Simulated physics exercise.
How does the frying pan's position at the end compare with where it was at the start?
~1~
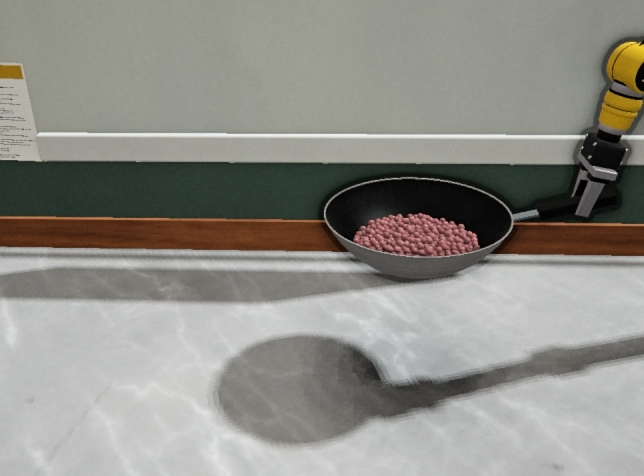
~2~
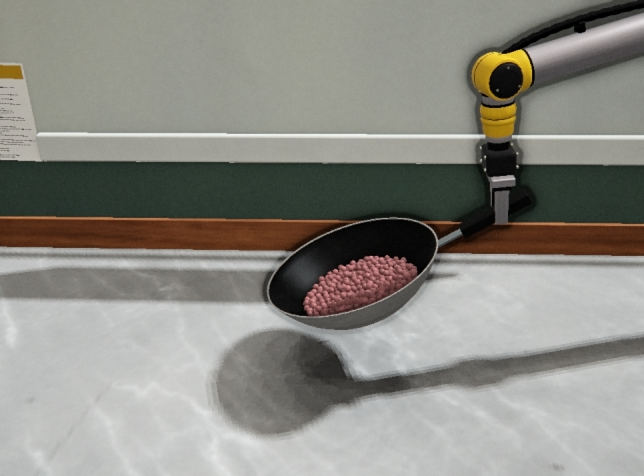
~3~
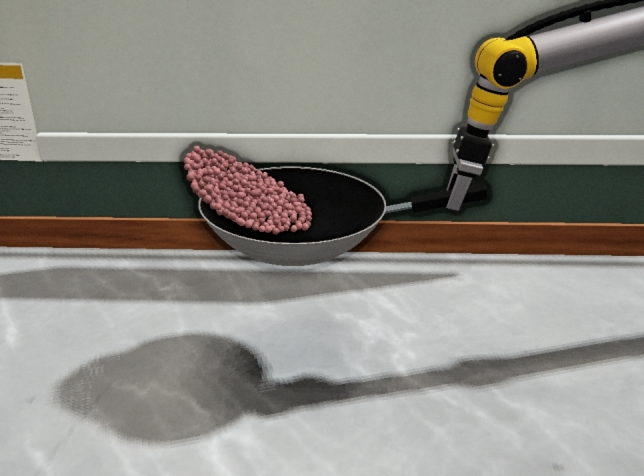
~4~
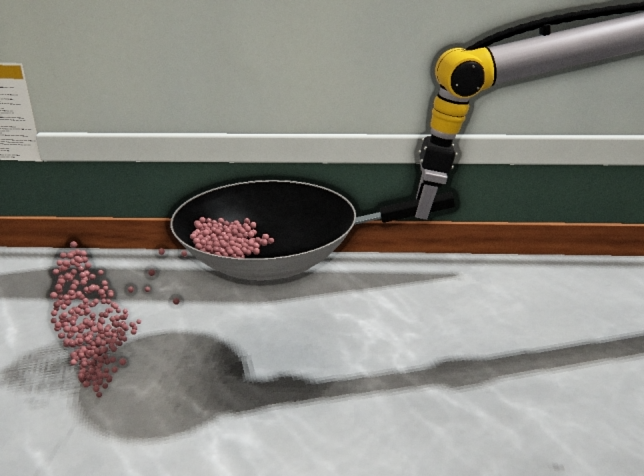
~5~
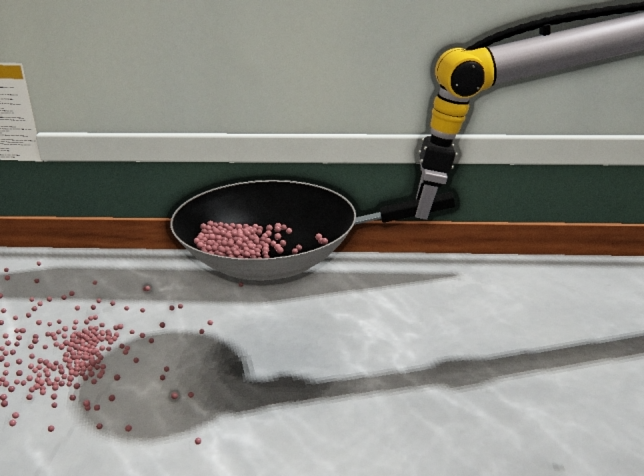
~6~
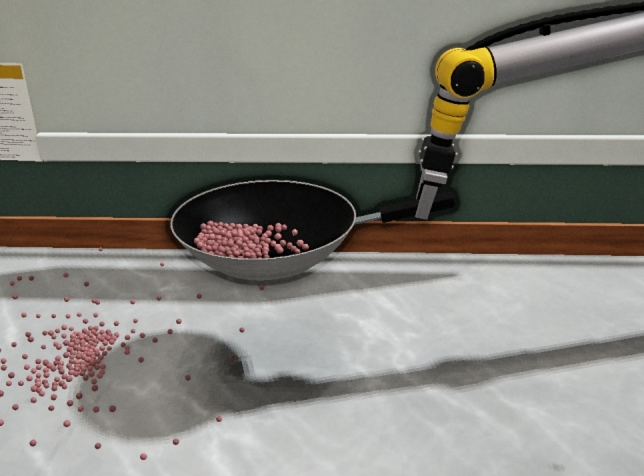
The frying pan ends up clearly farther to the left than where it started, at about the same height.
